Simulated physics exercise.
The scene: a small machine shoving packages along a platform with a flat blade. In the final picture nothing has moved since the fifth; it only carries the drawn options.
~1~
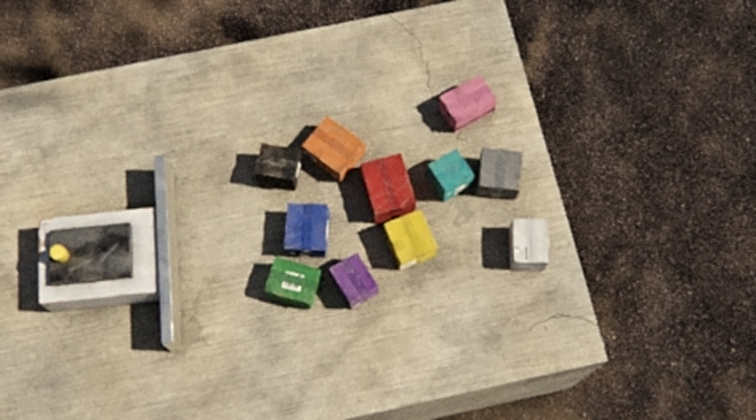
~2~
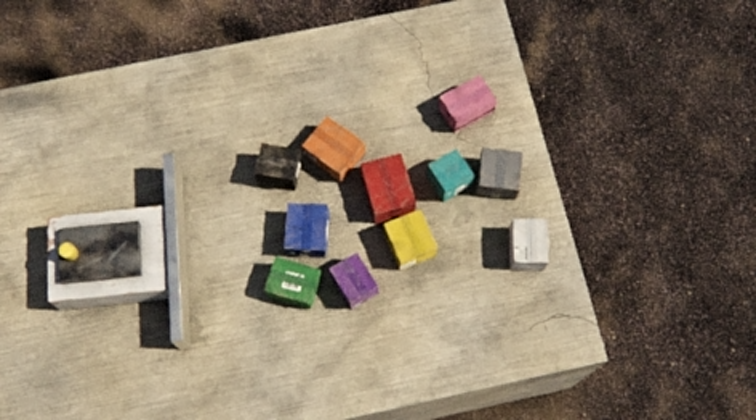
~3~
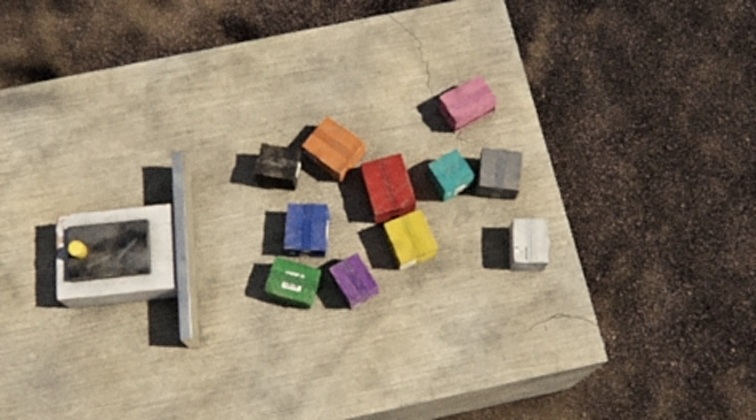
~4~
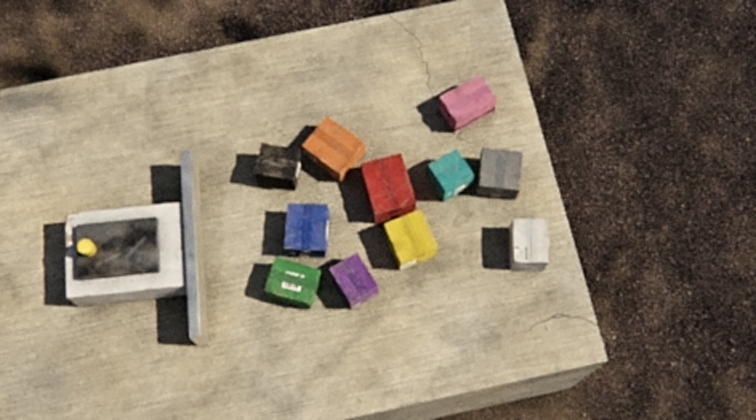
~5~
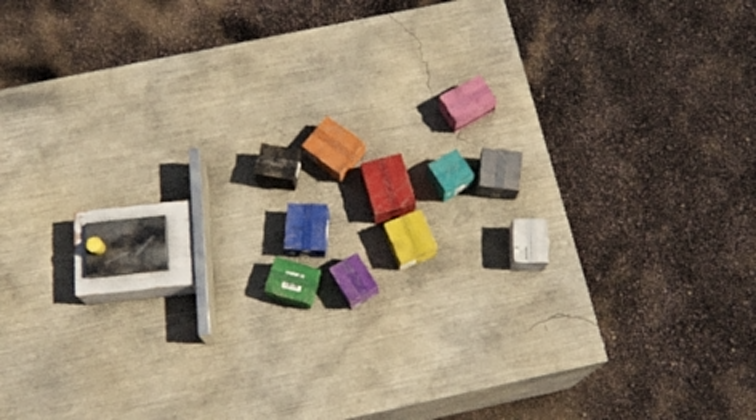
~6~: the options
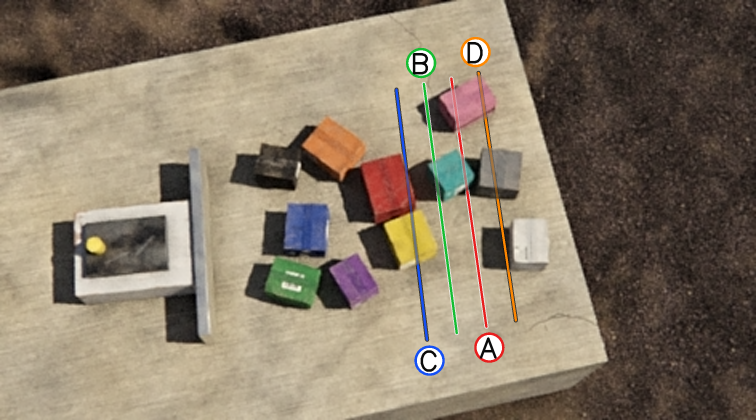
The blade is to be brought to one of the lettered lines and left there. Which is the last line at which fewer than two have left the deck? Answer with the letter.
It can go as far as B.
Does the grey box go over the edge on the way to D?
Yes.
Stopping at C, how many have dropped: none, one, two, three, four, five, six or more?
The count is none.
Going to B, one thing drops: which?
It is the grey box.
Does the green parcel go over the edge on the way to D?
By then, no.
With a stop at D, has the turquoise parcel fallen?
Yes.
On the copy, A at (468, 198); B at (440, 204); C at (411, 210); D at (497, 192).
On B. First, robot (221, 227); purple box (363, 281); green parcel (322, 275).
Then, robot (308, 209); grey box (511, 173); turquoise parcel (474, 172).
Finally, robot (373, 196); grey box over the edge; turquoise parcel (535, 160); one fallen.
By contrast, A drops two; C is within the limit but short; D drops four.
